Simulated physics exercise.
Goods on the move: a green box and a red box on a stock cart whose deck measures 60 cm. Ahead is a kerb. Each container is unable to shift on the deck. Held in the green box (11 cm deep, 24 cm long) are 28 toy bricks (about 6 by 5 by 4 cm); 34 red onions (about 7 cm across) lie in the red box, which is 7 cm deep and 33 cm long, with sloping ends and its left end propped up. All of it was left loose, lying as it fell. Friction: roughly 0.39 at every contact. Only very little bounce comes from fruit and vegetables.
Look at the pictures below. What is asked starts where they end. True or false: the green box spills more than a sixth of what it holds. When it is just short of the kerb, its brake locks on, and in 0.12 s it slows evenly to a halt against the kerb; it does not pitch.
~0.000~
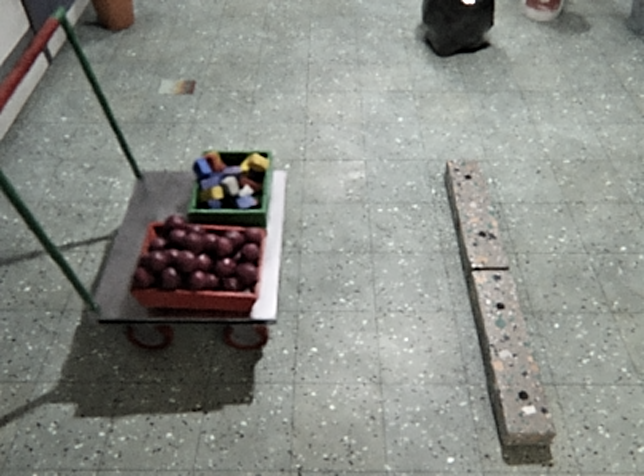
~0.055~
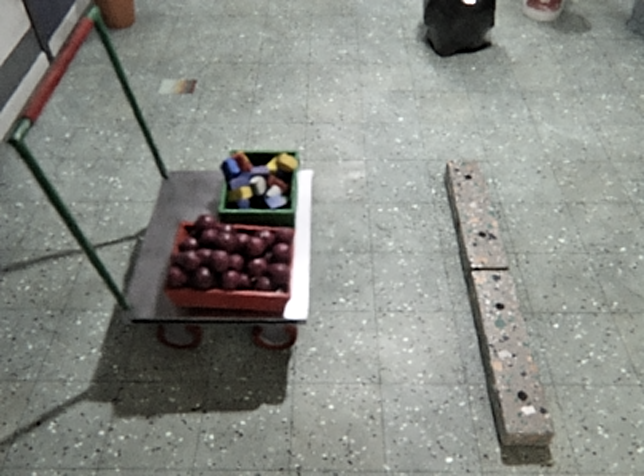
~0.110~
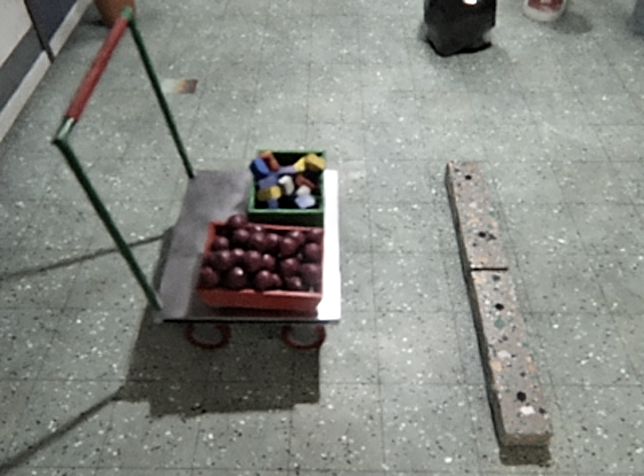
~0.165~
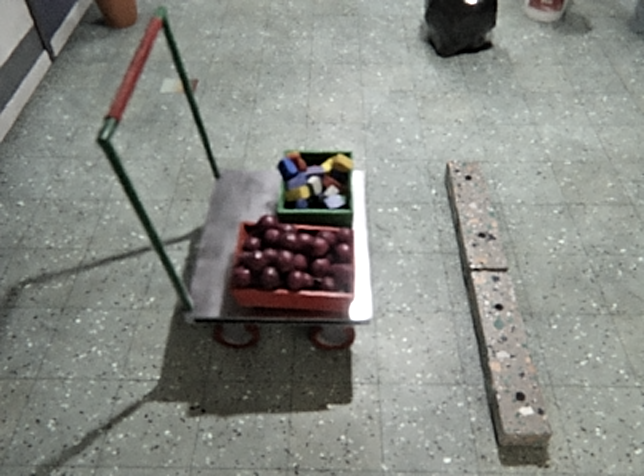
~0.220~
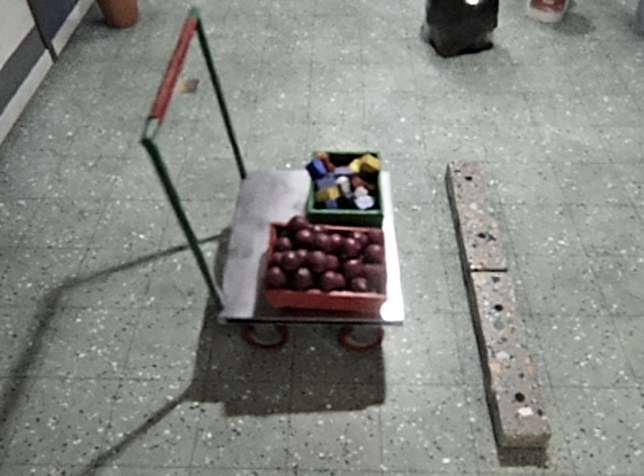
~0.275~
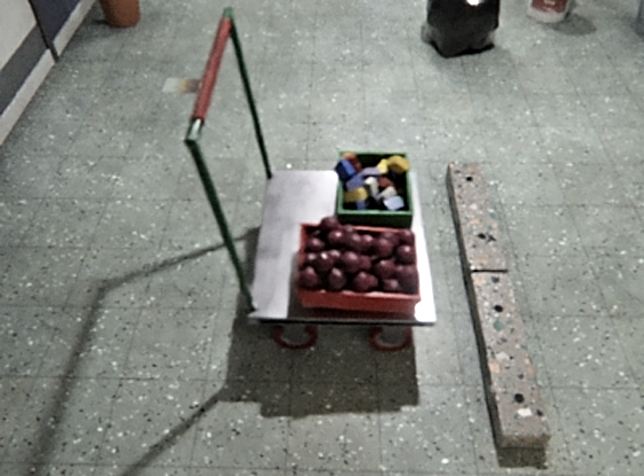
False.
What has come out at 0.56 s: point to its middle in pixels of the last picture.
I'd point to somewhere close to (502, 258).
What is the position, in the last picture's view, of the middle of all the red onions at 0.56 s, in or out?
I'd say near (454, 267).
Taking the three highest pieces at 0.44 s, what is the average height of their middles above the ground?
About 44 cm up.
After 0.34 s, the brake bites.
After 0.44 s, 0 of 28 out of the green box and 0 of 34 out of the red box.
After 0.56 s, 1 of 28 out of the green box and 7 of 34 out of the red box.
After 0.79 s, 2 of 28 out of the green box and 12 of 34 out of the red box.
Outcome (at 1.29 s), 2 of 28 out of the green box and 13 of 34 out of the red box. Asked share, 2 of 28, 7 per cent.
